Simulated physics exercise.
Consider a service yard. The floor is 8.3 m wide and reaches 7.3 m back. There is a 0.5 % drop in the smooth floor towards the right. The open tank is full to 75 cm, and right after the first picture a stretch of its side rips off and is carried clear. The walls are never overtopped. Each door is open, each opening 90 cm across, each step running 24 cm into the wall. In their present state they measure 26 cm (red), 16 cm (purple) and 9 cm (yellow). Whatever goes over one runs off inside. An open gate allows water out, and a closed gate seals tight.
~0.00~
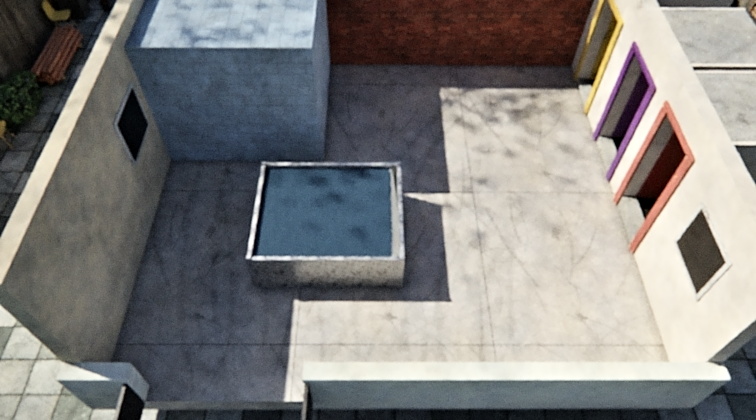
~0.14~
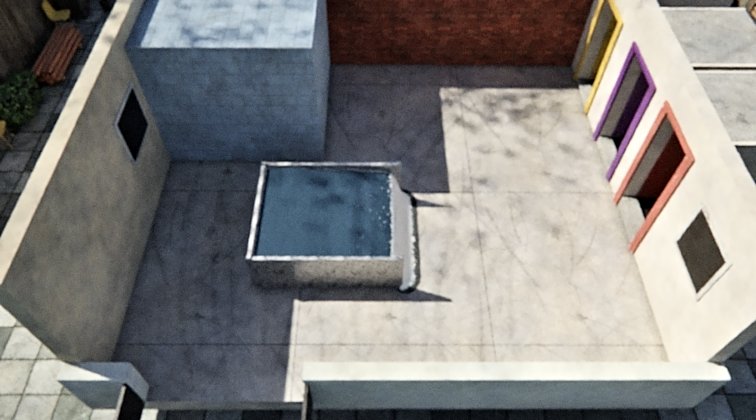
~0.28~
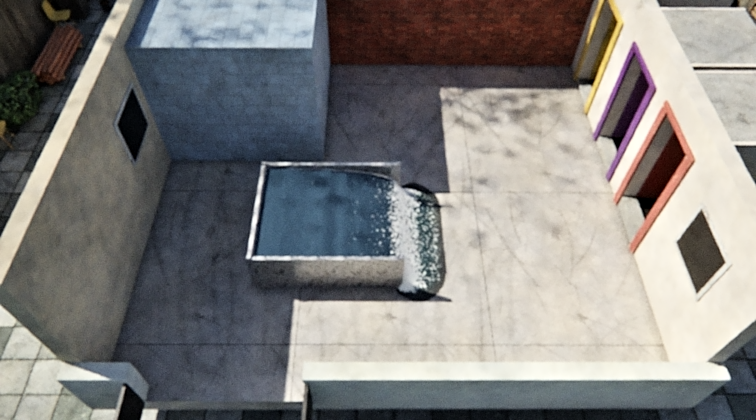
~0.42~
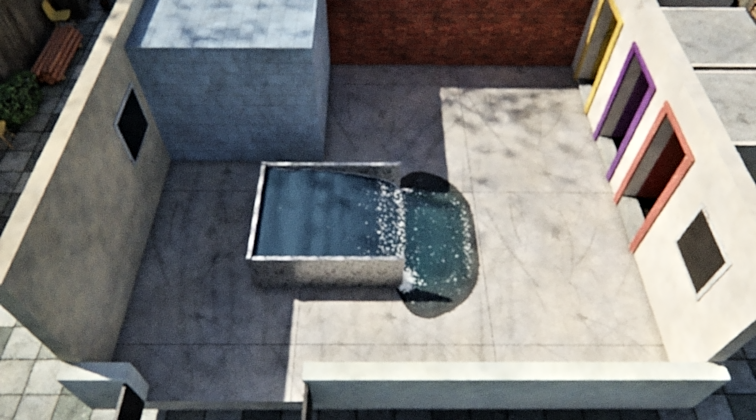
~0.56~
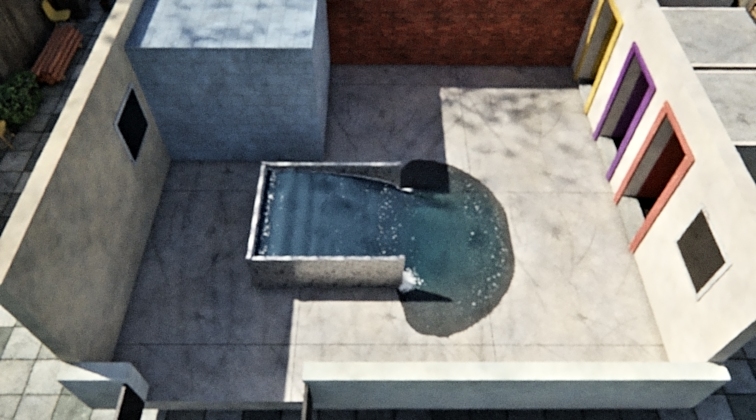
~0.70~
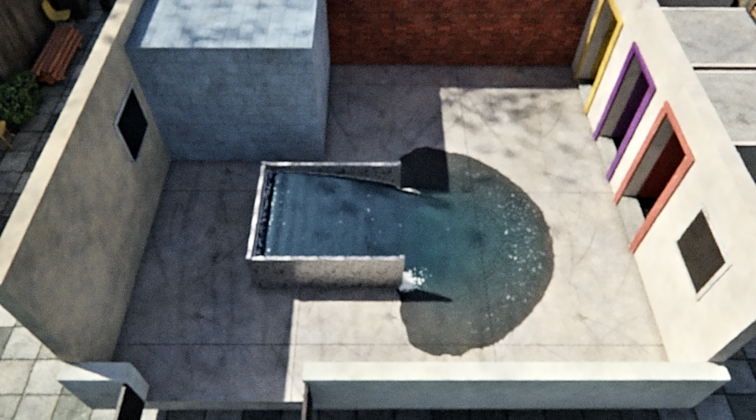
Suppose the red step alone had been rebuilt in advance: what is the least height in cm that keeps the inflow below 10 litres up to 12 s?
About 30 cm.
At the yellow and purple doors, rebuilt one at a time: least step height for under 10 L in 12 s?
About 14.5 cm at yellow and 21 cm at purple.
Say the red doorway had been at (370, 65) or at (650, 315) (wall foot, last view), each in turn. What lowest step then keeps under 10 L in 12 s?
Around 11.0 and 28 cm respectively.
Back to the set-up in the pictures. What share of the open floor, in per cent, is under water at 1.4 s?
I'd say near 40 percent.
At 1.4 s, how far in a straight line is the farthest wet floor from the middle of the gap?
Near 4.4 m, more or less.
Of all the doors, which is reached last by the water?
It is the yellow one.
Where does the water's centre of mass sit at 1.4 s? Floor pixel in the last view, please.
Around (418, 238).
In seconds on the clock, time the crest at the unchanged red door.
It peaks at about 2.0 s.
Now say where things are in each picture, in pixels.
The first frame shows still water, 75 cm deep, in the open tank at (329, 211); the red door at (646, 188) is dry.
In the second frame, the front is at (415, 259), 0.3 m from the gap at (397, 229); 0.4 m2 of floor is wet, 75 cm left at the back.
In the third frame, the gap is at (397, 230), the front 0.7 m out at (441, 271); the back of the open tank holds 75 cm.
In the fourth frame, the gap is at (397, 231), the front 1.3 m out at (474, 271); the back of the open tank holds 74 cm.
In the fifth frame, water pours out at (397, 232) and has run 1.9 m, to (509, 265); about 8 cm deep outside, 67 cm at the back.
In the sixth frame, the front is at (549, 250), 2.6 m from the gap at (397, 232); 7.7 m2 of floor is wet, 63 cm left at the back; 1.4 m in a straight line remain to the red door at (646, 188).
After 1.4 s water covers 40 % of the floor, deepest (35 cm) near (627, 233); 27 cm at the red door, 1 litre in over its 26 cm step.
After 3.0 s water covers 45 % of the floor, deepest (36 cm) near (677, 385); 27 cm at the red door, 34 litres in over its 26 cm step.
After 12.0 s water covers 100 % of the floor, deepest (12 cm) near (340, 192); 6 cm at the red door, 38 litres in over its 26 cm step.
At the red door as built, the water arrived by 1.1 s and peaked near 35 cm at 2.0 s.
Run again over the same 12 s with other heights there, 26 litres in over 27.5 cm, 0 litres over 37 cm. The limit of 10 litres is kept from about 30 cm up.
